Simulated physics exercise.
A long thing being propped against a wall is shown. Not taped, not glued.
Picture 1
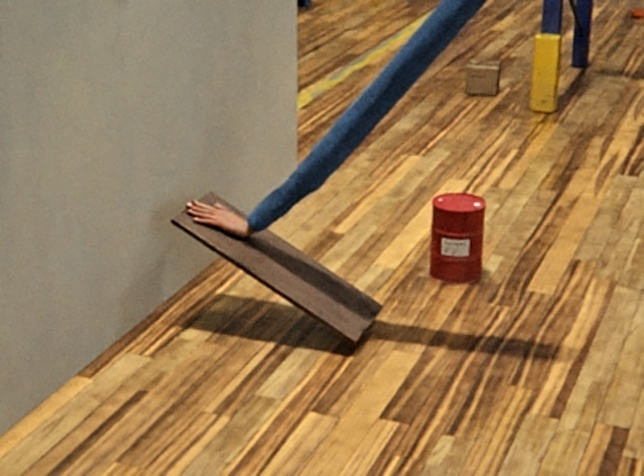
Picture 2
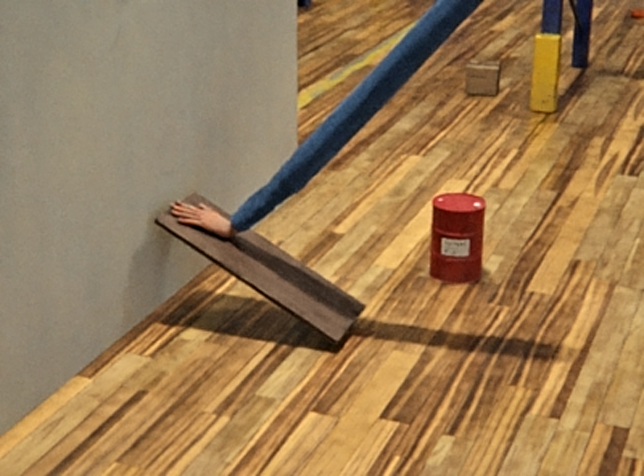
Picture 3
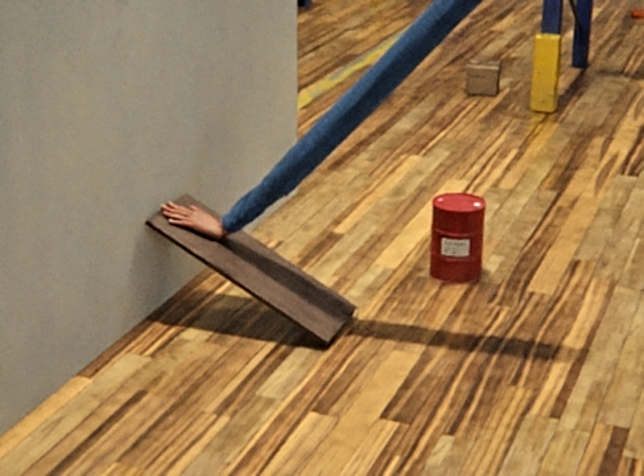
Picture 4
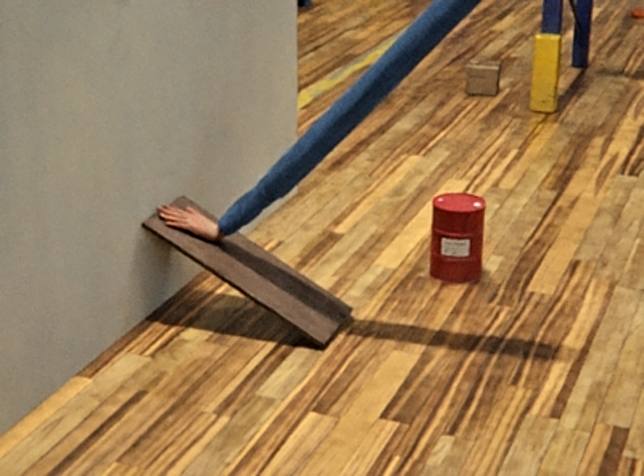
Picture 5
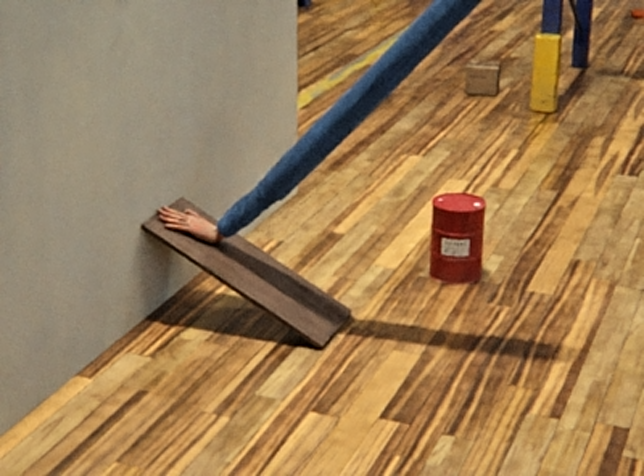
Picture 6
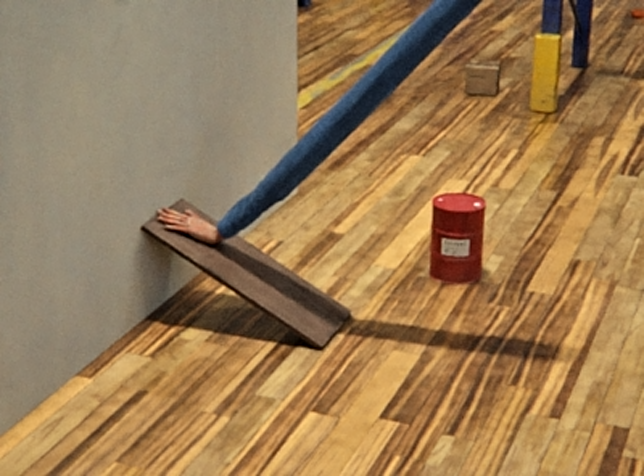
A hand in a blue sleeve moves a brown board left and leans it against the wall.
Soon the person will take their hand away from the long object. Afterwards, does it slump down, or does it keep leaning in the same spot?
Shifts.
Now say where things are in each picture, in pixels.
In the first picture, on its way; brown board (279, 265); red canister (457, 238).
In the second picture, on its way; brown board (262, 265); red canister (457, 238).
In the third picture, on its way; brown board (253, 266); red canister (457, 238).
In the fourth picture, on its way; brown board (249, 268); red canister (457, 238).
In the fifth picture, leant on the wall, still held; brown board (249, 270); red canister (457, 238).
In the sixth picture, leant on the wall, still held; brown board (248, 271); red canister (457, 238).
Then, 0.40 s later than the last frame, brown board 21° lower than it was left near (259, 307).
Then, 0.50 s later than the last frame, brown board 28° lower than it was left near (260, 311).
Then, 1.50 s later than the last frame, brown board 27° lower than it was left near (261, 317).
When it is over, moved from the start, brown board; red canister as before. End places, in pixels of the last picture, brown board near (261, 317). The board gives way.
